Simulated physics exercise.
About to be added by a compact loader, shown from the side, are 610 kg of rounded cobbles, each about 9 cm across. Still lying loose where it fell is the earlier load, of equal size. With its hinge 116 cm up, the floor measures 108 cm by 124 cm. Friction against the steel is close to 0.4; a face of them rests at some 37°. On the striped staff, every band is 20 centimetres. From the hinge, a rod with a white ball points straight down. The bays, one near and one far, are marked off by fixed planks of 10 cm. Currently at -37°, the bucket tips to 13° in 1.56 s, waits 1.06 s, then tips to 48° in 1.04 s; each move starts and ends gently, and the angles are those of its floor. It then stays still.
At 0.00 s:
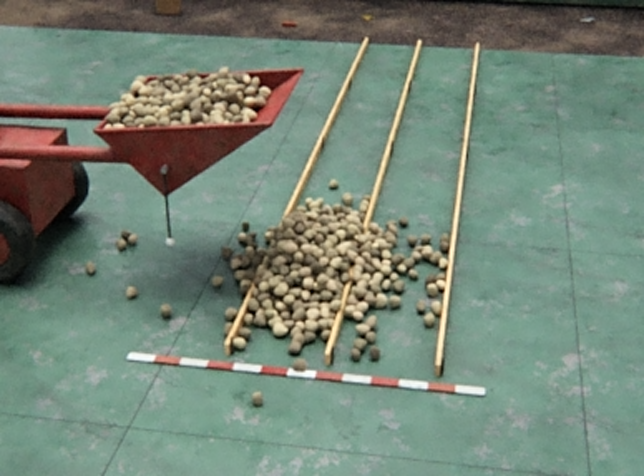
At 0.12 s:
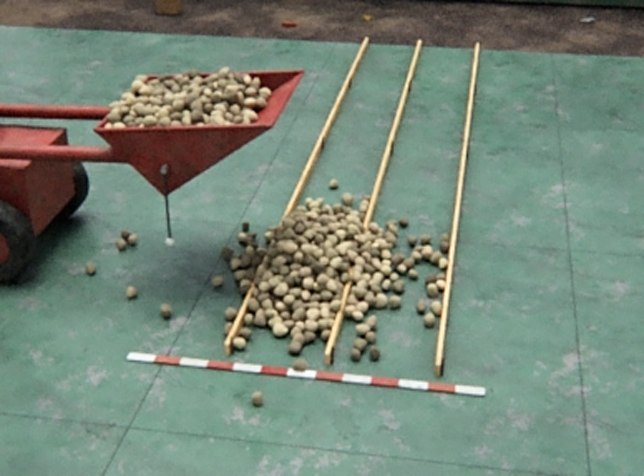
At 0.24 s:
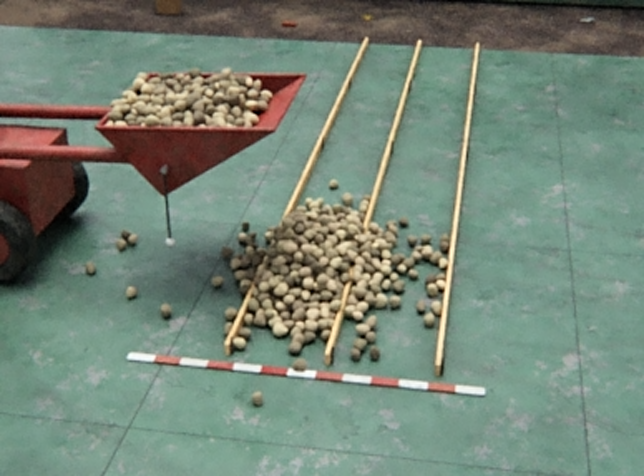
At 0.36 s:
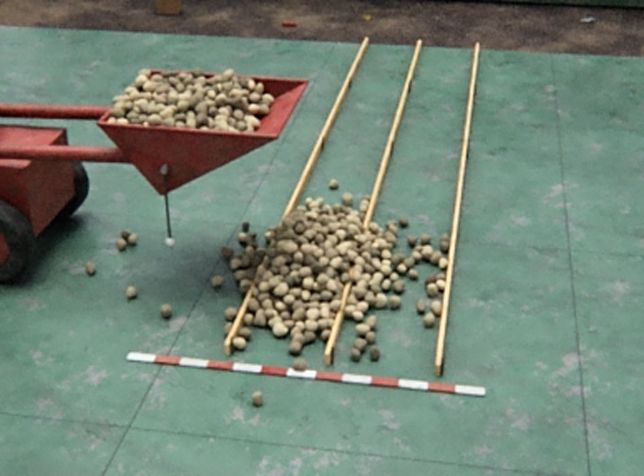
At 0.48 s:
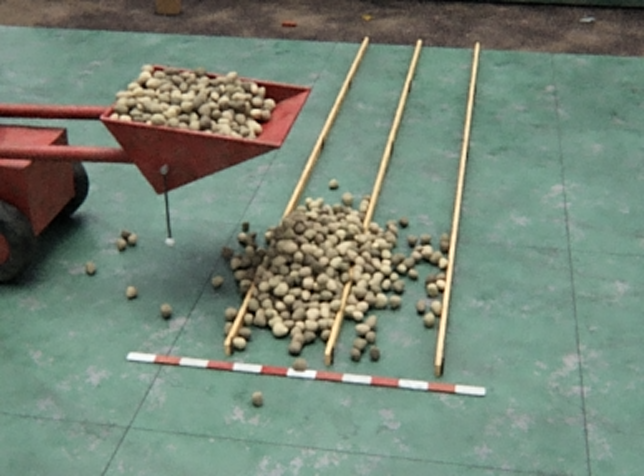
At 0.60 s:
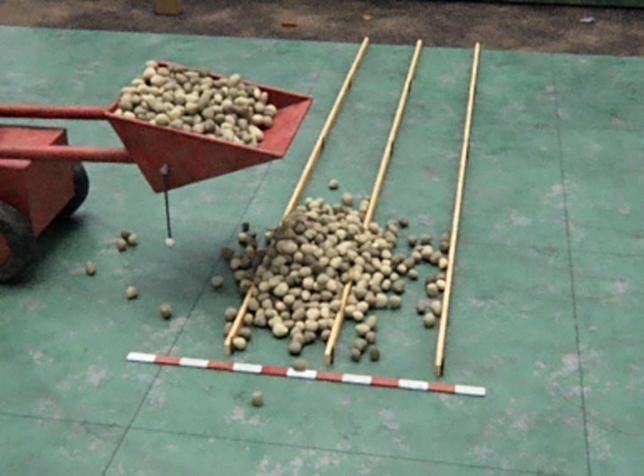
On a green floor with a dark strip behind it, a red loader holds a bucket of rounded stones beside a loose pile lying across wooden strips. The bucket slowly tips, its right-hand lip dipping slightly, and its stones shift a little inside while the pile stays still.
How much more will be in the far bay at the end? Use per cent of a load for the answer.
Roughly 24 per cent of a load more.
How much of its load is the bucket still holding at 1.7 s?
It keeps some 100 percent of its load.
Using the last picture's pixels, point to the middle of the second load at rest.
They end up centred around (297, 249).
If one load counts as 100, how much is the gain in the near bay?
Close to 45 parts in a hundred.
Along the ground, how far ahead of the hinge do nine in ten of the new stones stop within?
Ahead of it by roughly 160 cm.
After 1.2 s the floor is at 5°; in per cent of one load, 100 in the bucket, 6 short of the bays, 80 in the near bay, 15 in the far bay; the foremost stones are at (440, 274).
After 1.7 s the floor is at 13°; in per cent of one load, 99 in the bucket, 6 short of the bays, 81 in the near bay, 15 in the far bay; the foremost stones are at (440, 274).
After 4.1 s the floor is at 48°; in per cent of one load, 4 in the bucket, 31 short of the bays, 127 in the near bay, 39 in the far bay; the foremost stones are at (441, 280).
After 6.9 s the floor is at 48°; in per cent of one load, 0 in the bucket, 38 short of the bays, 124 in the near bay, 39 in the far bay; the foremost stones are at (441, 280). Net gain in the far bay, 24.
